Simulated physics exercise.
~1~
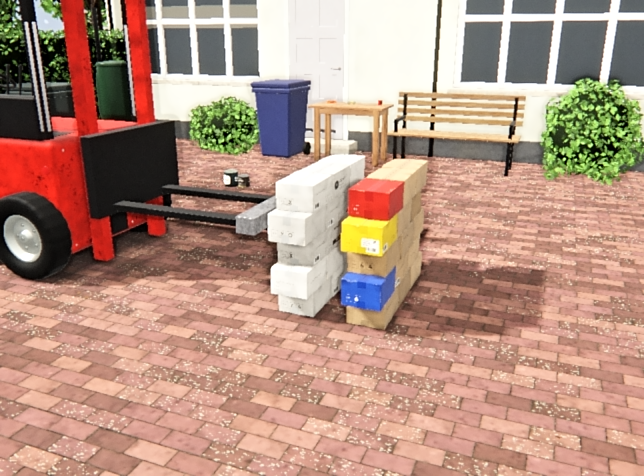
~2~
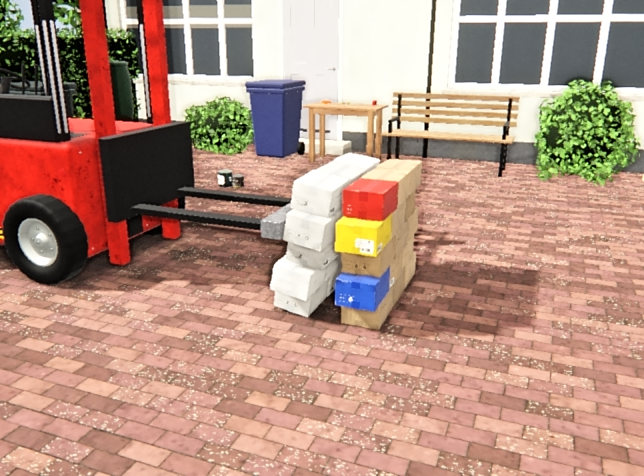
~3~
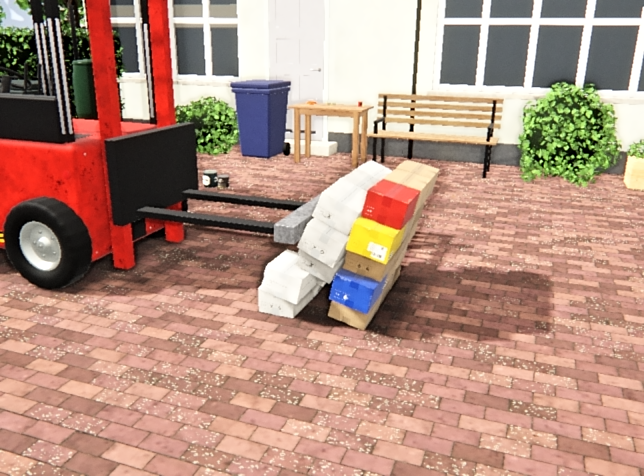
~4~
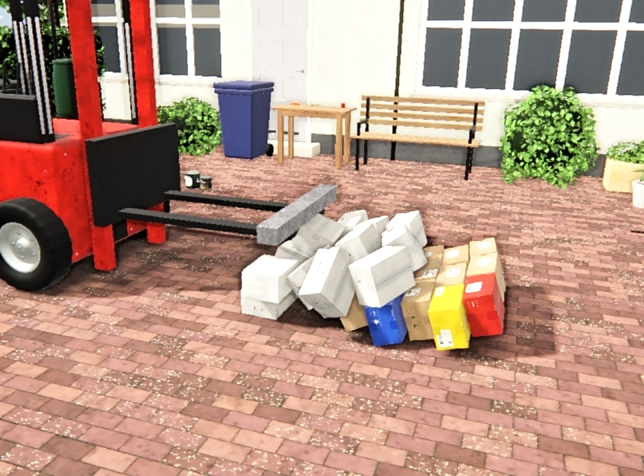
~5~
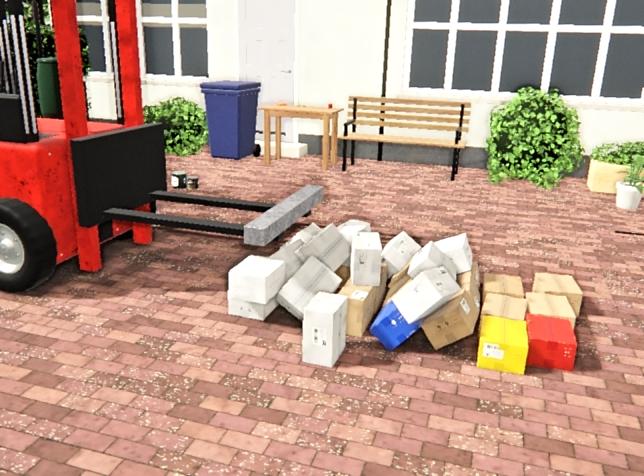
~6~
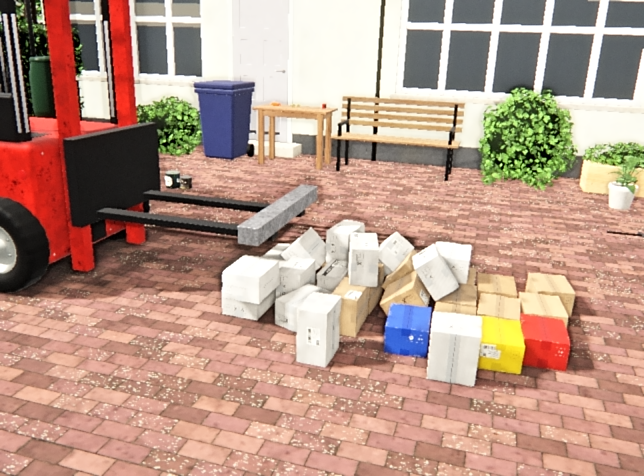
A red forklift pushes a beam into two stacked walls of boxes, toppling them rightward into a scattered heap.
